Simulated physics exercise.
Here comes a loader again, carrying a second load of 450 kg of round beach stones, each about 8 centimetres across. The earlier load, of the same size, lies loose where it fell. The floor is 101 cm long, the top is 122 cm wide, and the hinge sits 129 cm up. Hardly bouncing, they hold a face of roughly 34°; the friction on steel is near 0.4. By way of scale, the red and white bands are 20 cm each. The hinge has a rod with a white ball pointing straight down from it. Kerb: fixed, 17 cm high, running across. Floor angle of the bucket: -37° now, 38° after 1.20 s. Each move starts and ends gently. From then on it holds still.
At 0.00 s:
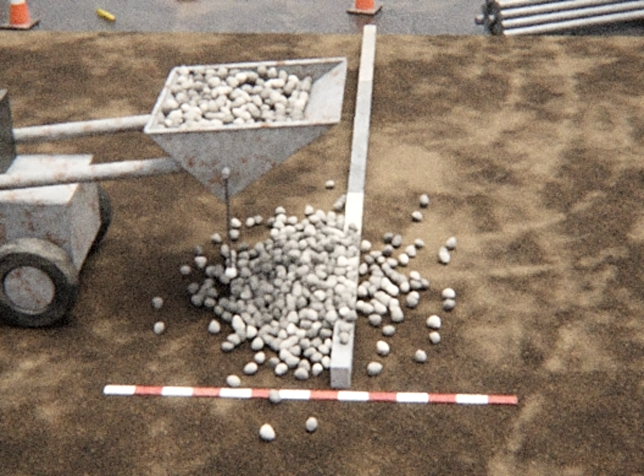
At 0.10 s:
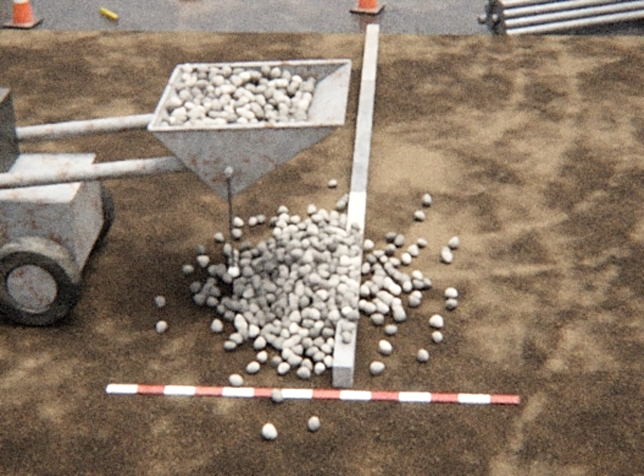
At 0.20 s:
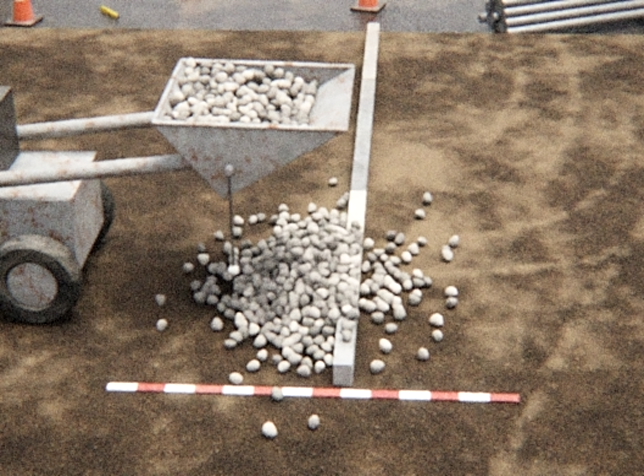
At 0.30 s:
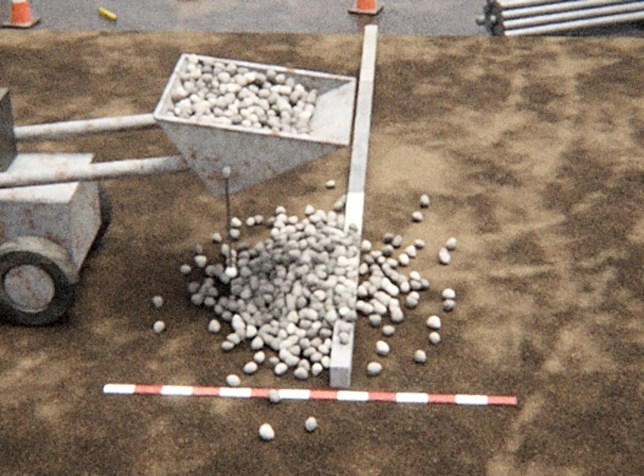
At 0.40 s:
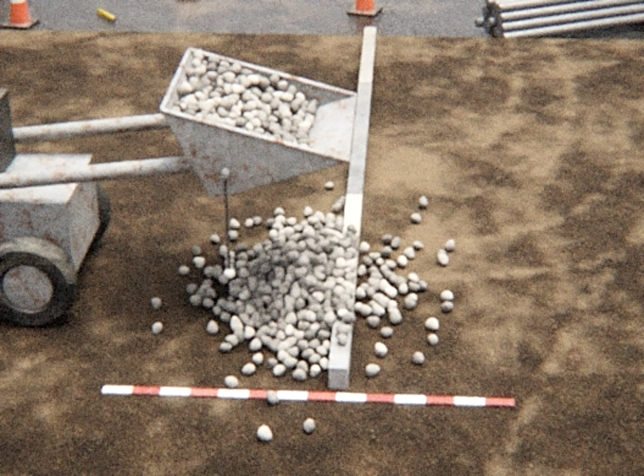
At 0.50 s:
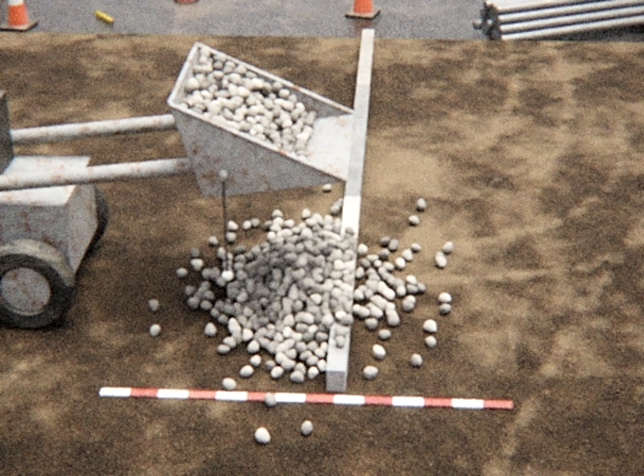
On a patch of brown, sandy ground, a loader at the left holds a bucket of pale stones above a loose heap lying around a long kerb. The bucket barely moves at first, then tilts steadily, its right side lowering as the stones inside shift, while the heap below stays still.
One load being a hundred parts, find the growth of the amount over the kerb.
A growth of about 95 parts in a hundred.
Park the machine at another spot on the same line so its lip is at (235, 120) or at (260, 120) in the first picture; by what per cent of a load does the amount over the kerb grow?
Some 5 percent first and 20 percent second.
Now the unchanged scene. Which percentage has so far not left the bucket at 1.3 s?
Close to 60 in a hundred is still held.
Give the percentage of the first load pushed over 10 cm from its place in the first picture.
Estimate: 5 %, roughly.
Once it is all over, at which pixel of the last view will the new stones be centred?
Centre: Approx. (414, 285).
After 0.9 s the floor is at 26°; in per cent of one load, 100 in the bucket, 91 on this side of the kerb, 9 over the kerb; the foremost stones are at (437, 278).
After 1.3 s the floor is at 38°; in per cent of one load, 60 in the bucket, 118 on this side of the kerb, 22 over the kerb; the foremost stones are at (437, 278).
After 1.6 s the floor is at 38°; in per cent of one load, 12 in the bucket, 111 on this side of the kerb, 77 over the kerb; the foremost stones are at (477, 278).
After 4.3 s the floor is at 38°; in per cent of one load, 0 in the bucket, 96 on this side of the kerb, 104 over the kerb; the foremost stones are past the picture's edge. Net gain over the kerb, 95.
